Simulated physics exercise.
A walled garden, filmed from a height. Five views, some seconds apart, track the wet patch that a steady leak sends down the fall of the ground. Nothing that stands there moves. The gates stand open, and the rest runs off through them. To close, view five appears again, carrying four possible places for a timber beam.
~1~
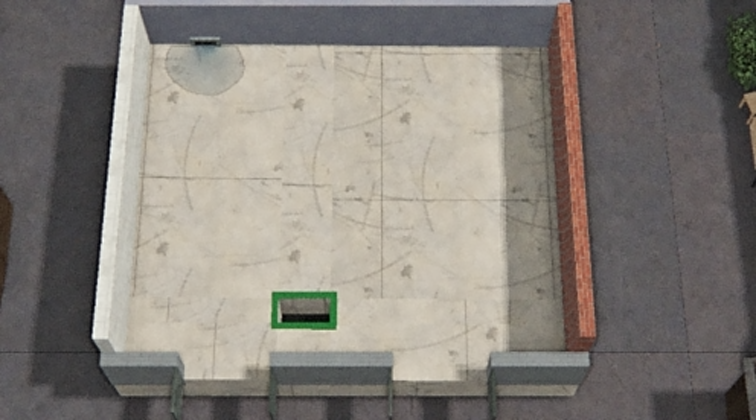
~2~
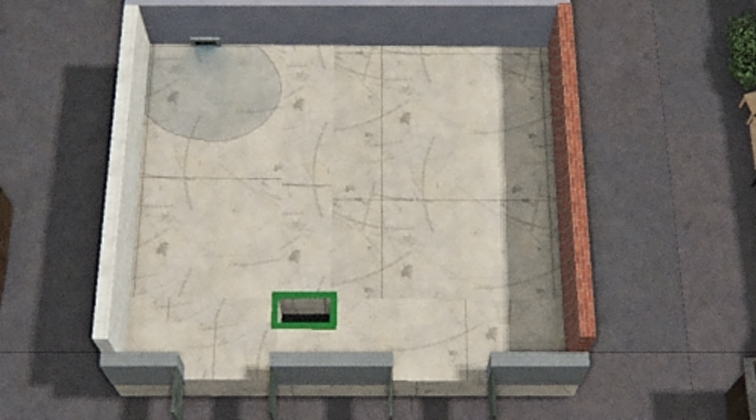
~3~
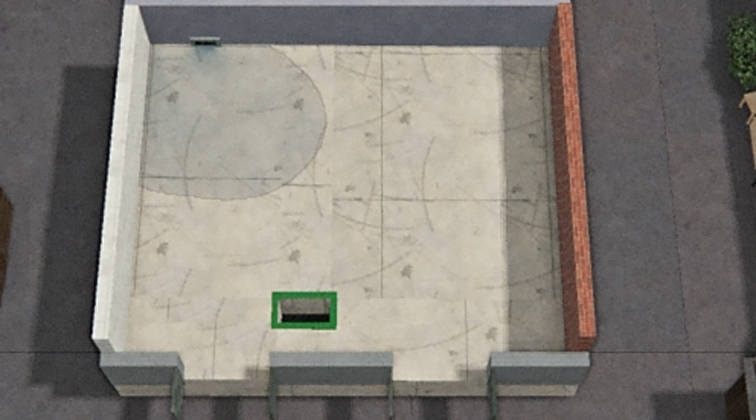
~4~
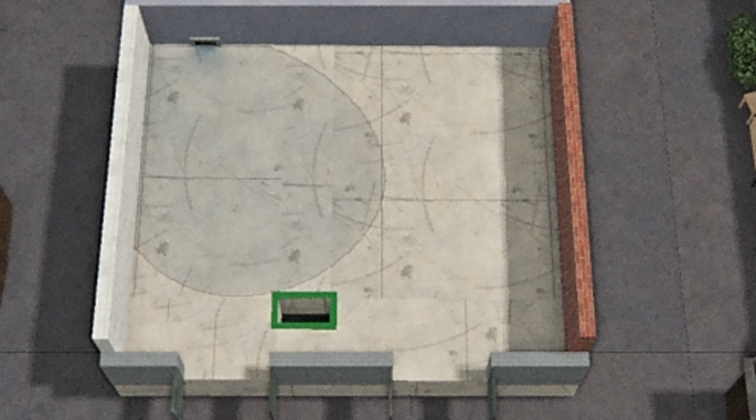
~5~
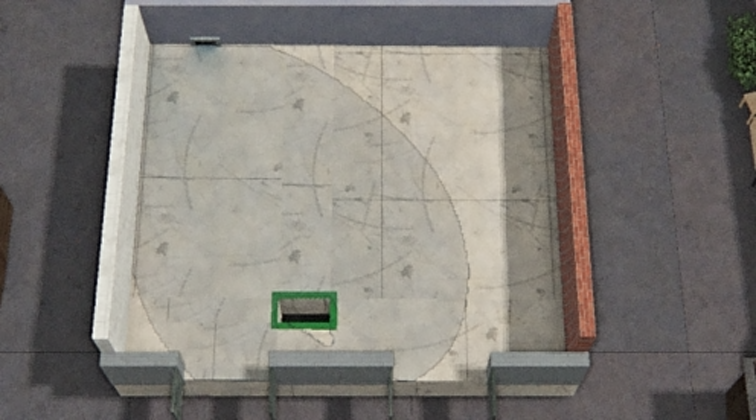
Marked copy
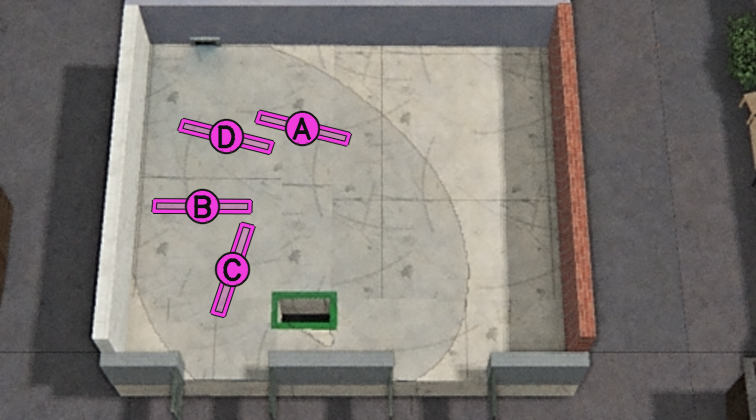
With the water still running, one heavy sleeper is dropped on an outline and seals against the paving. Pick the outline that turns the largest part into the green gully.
Use spot A.
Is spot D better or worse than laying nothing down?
It is worse.
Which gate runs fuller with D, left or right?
The right gate.
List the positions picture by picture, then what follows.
Outfall at (206, 42); green gully at (304, 310); open gate at (440, 367); open gate at (229, 366); water covers 3 % of the ground and shows as far out as (196, 89); green gully still dry.
Water covers 9 % of the ground and shows as far out as (223, 136); green gully still dry.
Water covers 19 % of the ground and shows as far out as (267, 187); green gully still dry.
Water covers 37 % of the ground and shows as far out as (266, 288); green gully still dry.
Water covers 59 % of the ground and shows as far out as (447, 329); green gully taking water.
On the marked copy, A from (258, 116) to (347, 139); B from (154, 205) to (249, 206); C from (218, 313) to (247, 225); D from (181, 125) to (270, 147).
If A is chosen, about 28 % of the stream runs into the green gully, about 71 % out by the gates.
If B is chosen, about 11 % of the stream runs into the green gully, about 88 % out by the gates.
If C is chosen, about 15 % of the stream runs into the green gully, about 84 % out by the gates.
If D is chosen, about 14 % of the stream runs into the green gully, about 86 % out by the gates.
